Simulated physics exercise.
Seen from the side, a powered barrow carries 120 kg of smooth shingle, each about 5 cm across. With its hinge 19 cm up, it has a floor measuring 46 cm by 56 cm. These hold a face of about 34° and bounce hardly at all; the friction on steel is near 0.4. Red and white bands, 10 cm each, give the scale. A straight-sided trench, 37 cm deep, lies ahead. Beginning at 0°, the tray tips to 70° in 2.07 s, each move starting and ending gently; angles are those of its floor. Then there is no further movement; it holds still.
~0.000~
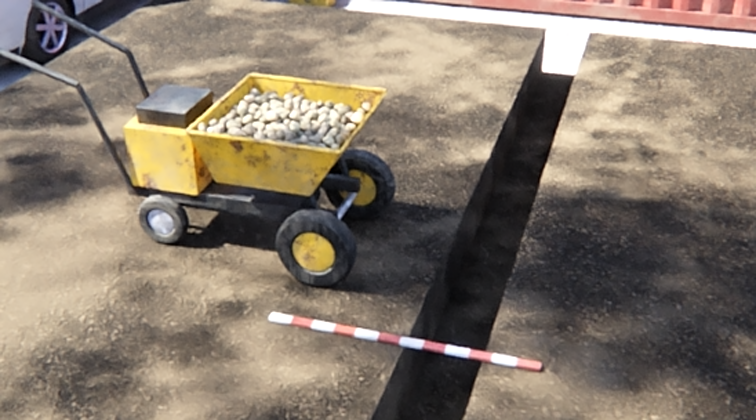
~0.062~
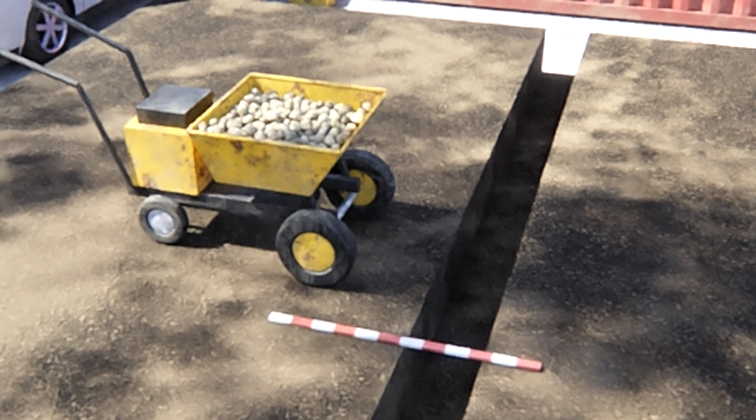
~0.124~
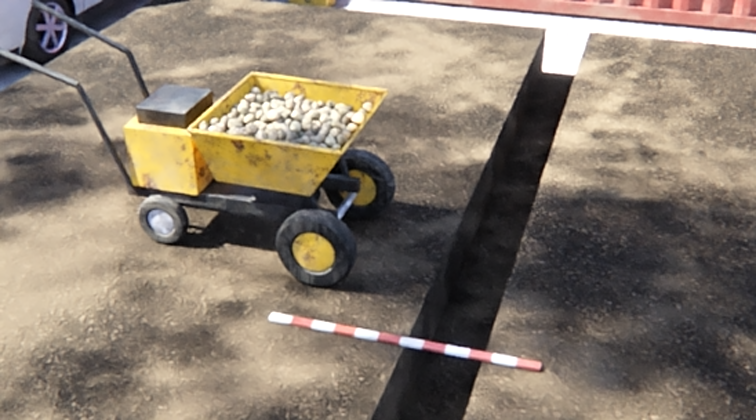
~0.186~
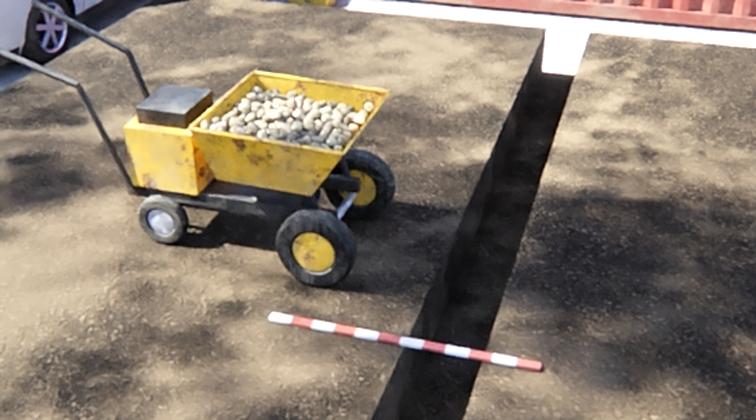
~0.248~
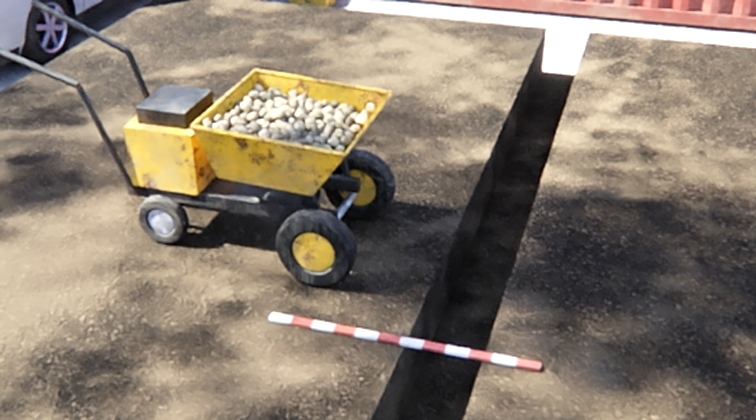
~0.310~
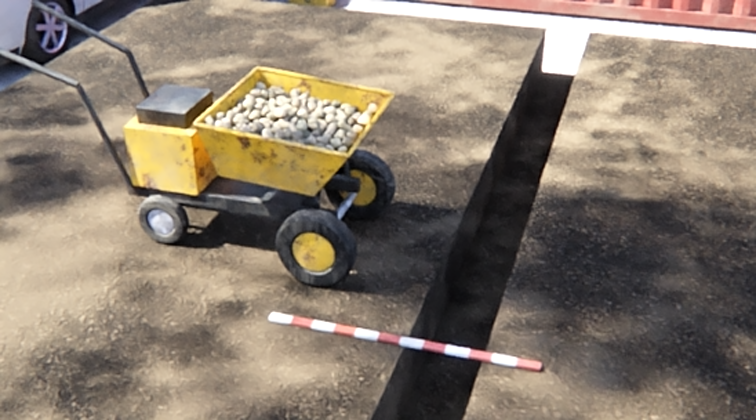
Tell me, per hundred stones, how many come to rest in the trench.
96 per hundred.
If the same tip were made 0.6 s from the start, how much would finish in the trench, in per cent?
Something close to 65 per cent.
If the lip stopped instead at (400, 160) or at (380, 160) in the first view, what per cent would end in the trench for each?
Some 30 and some 55 per cent, in that order.
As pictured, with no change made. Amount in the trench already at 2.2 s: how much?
Roughly 50 percent of the load.
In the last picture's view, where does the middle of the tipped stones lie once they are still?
Centre estimate: Around (477, 319).
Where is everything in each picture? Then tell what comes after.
In the first frame, lip at (339, 153), floor tilted 0°, highest stones at (291, 111).
In the second frame, lip at (340, 153), floor tilted 0°, highest stones at (291, 111); the stones move at 0.1 m/s on average.
In the third frame, the tray is at 1°, its lip at (341, 153); the top of the load is at (281, 110); the stones move at 0.1 m/s on average.
In the fourth frame, the tray is at 2°, its lip at (343, 154); the top of the load is at (277, 107); the stones move at 0.1 m/s on average.
In the fifth frame, the tray is at 3°, its lip at (345, 155); the top of the load is at (279, 106); the stones move at 0.2 m/s on average.
In the sixth frame, the tray is at 4°, its lip at (348, 156); the top of the load is at (274, 104); the stones move at 0.2 m/s on average.
After 1.5 s the floor is at 59°; 98 % in the tray, 1 % in the trench; the foremost stones are at (456, 223).
After 2.2 s the floor is at 70°; 45 % in the tray, 52 % in the trench, 3 % past the trench; the foremost stones are at (552, 283).
After 2.5 s the floor is at 70°; 24 % in the tray, 73 % in the trench, 4 % past the trench; the foremost stones are at (582, 285).
After 4.5 s the floor is at 70°; 0 % in the tray, 96 % in the trench, 4 % past the trench; the foremost stones are at (587, 281).
